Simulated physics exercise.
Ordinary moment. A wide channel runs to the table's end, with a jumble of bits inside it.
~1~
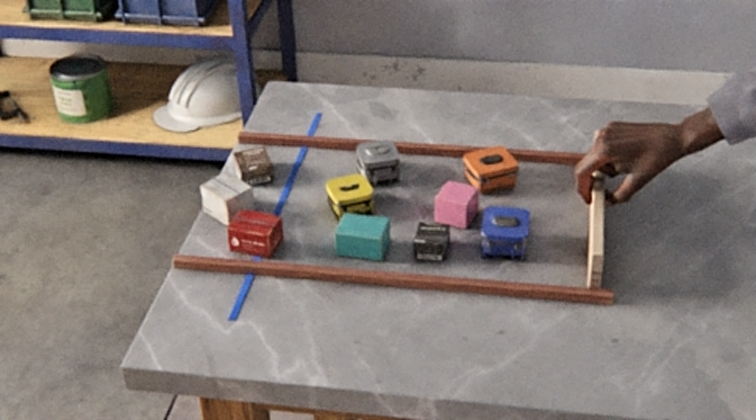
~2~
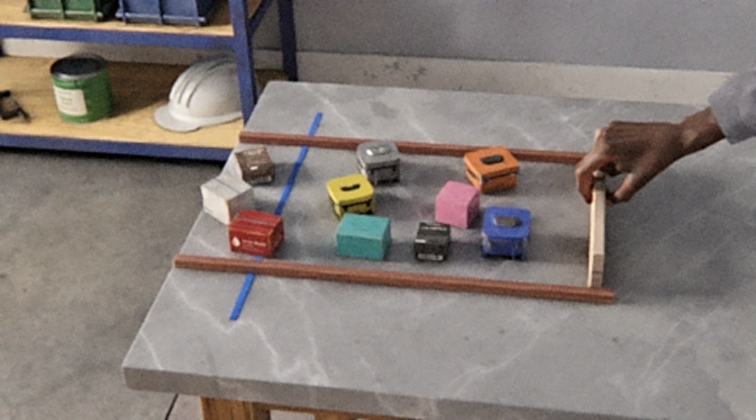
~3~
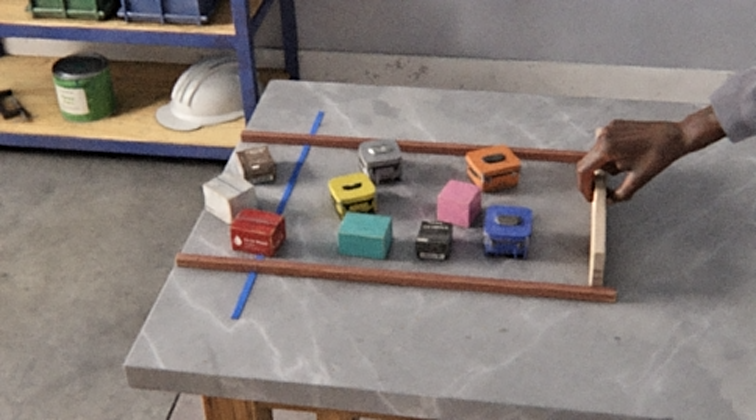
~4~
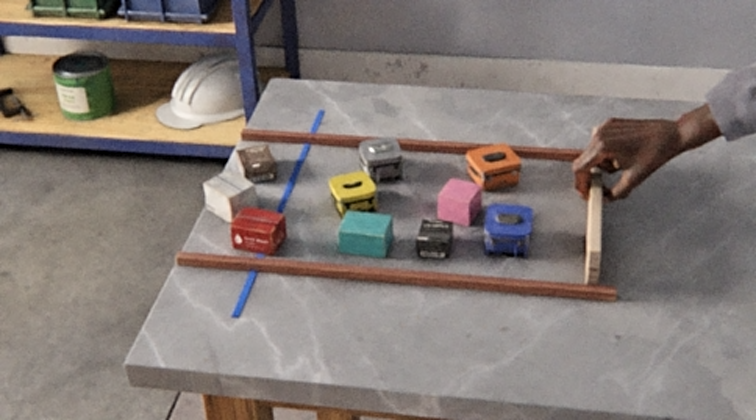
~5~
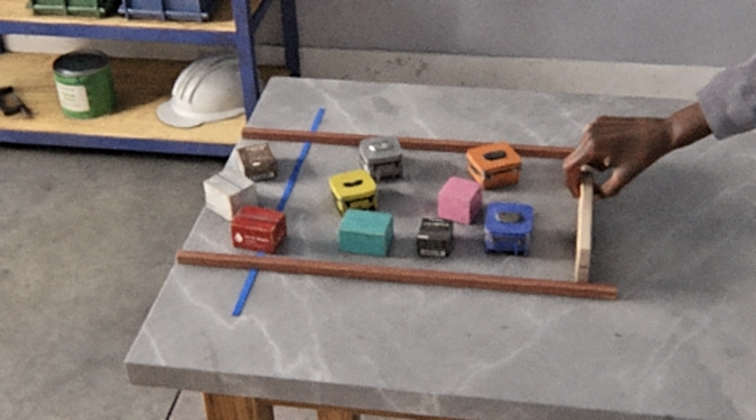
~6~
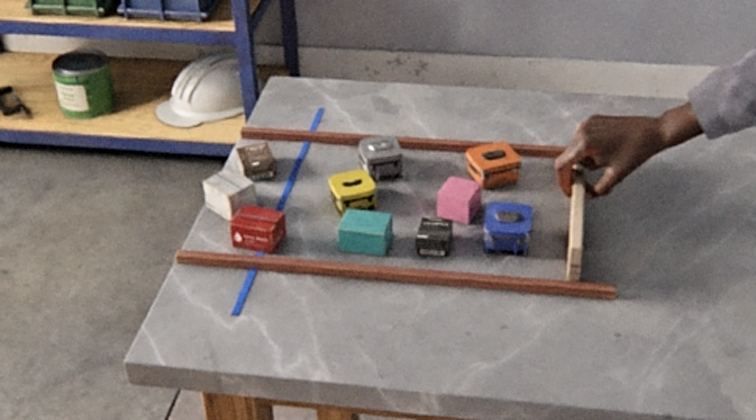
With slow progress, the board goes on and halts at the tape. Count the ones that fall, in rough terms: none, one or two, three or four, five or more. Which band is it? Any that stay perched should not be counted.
Three or four spill over.
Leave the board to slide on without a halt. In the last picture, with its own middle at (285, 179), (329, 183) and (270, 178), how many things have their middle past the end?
Counts by place: 4 / 1 / 5.
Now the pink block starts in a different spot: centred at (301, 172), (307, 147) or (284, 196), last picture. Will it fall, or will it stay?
In order, the pink block sits tight; leaves the top; sits tight.
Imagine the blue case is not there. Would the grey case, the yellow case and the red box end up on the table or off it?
So: The grey case does not drop, the yellow case does not drop, the red box goes down.
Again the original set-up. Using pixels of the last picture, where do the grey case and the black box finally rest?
You'll find the first one at (239, 149) and the second at (211, 220).
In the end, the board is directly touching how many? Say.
That would be 3 of them.
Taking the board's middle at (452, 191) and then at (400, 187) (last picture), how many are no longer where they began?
It comes to 5 for the first spot, 8 for the other.
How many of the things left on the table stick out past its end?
The overhang total is 1.
Soon after, none off yet; white box at rest near (231, 195); brown box at rest near (256, 162); red box at rest near (258, 229).
Then, none off yet; white box at rest near (231, 195); brown box at rest near (256, 162); red box moving near (247, 229).
Further on, none off yet; white box at rest near (228, 193); brown box moved a little near (241, 162); red box tipped well over near (167, 232).
At rest, the number that fall off is three or four; fallen, turquoise block, red box, brown box and white box.
